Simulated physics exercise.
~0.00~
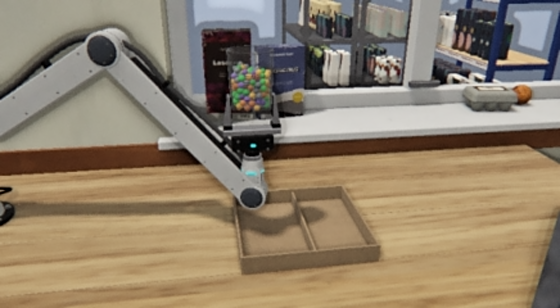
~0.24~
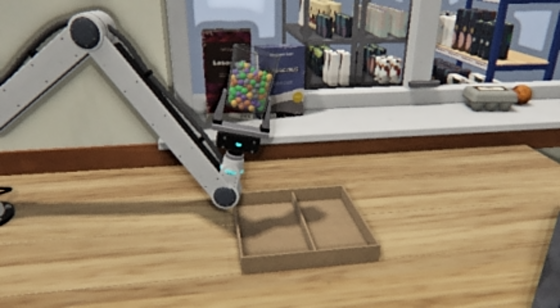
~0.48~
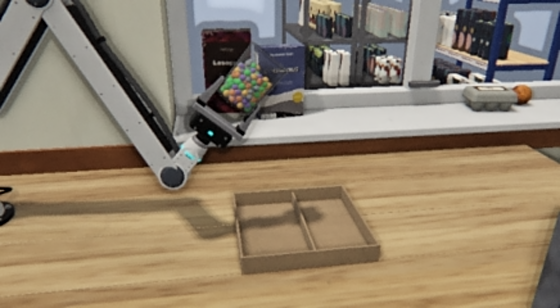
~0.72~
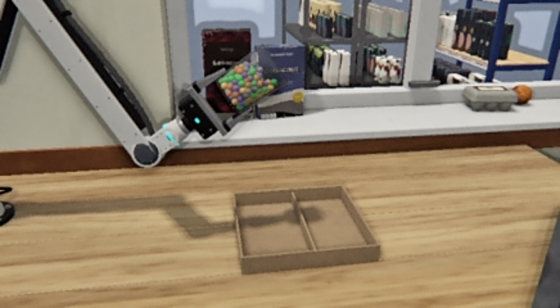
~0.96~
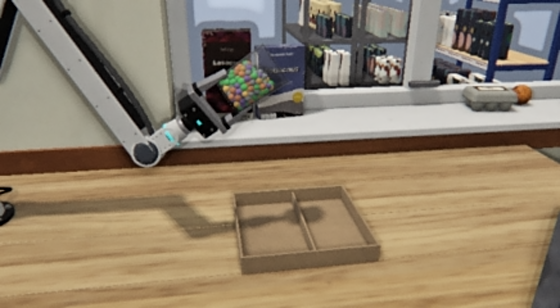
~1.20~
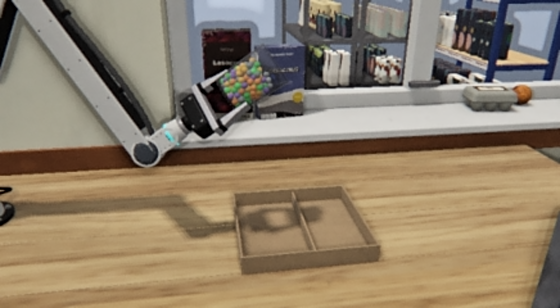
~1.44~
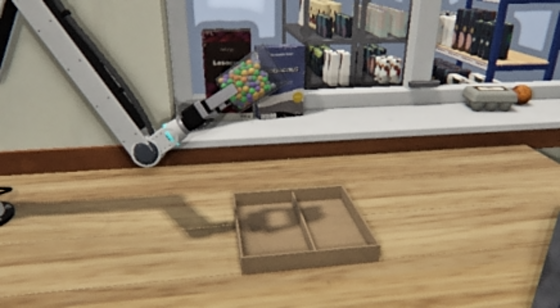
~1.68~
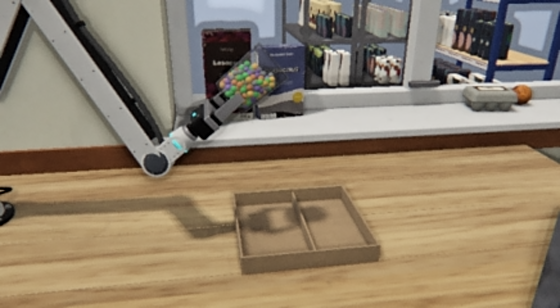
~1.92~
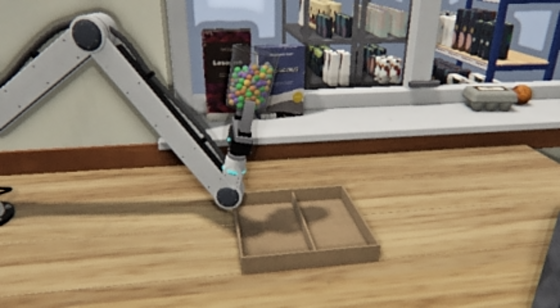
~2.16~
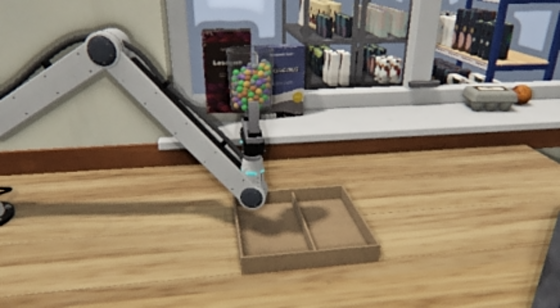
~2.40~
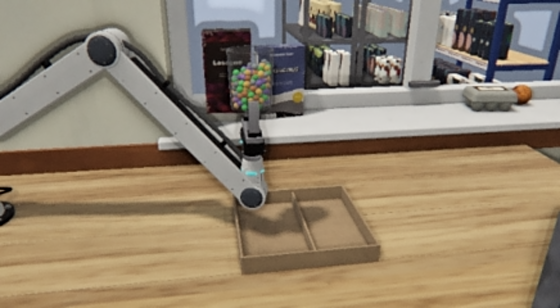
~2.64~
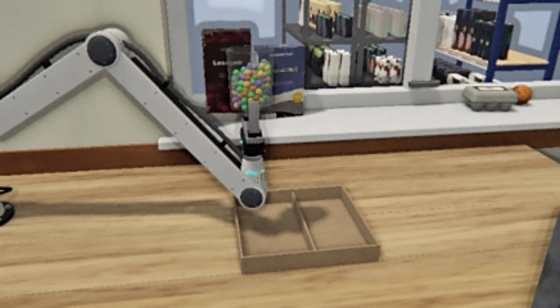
A wooden counter beneath a window is seen from a fixed, slightly raised view, with shelves of bottles behind the glass and books, an egg carton and an orange fruit on the white sill. A grey robot arm at left holds a clear cup heaped with colourful round sweets above a shallow brown tray divided in two. The arm draws back left and tips the cup well over to the right. Still leaning, the cup rolls around in the grip. The arm then swings back right and stands it upright, with the sweets still inside and the tray empty.
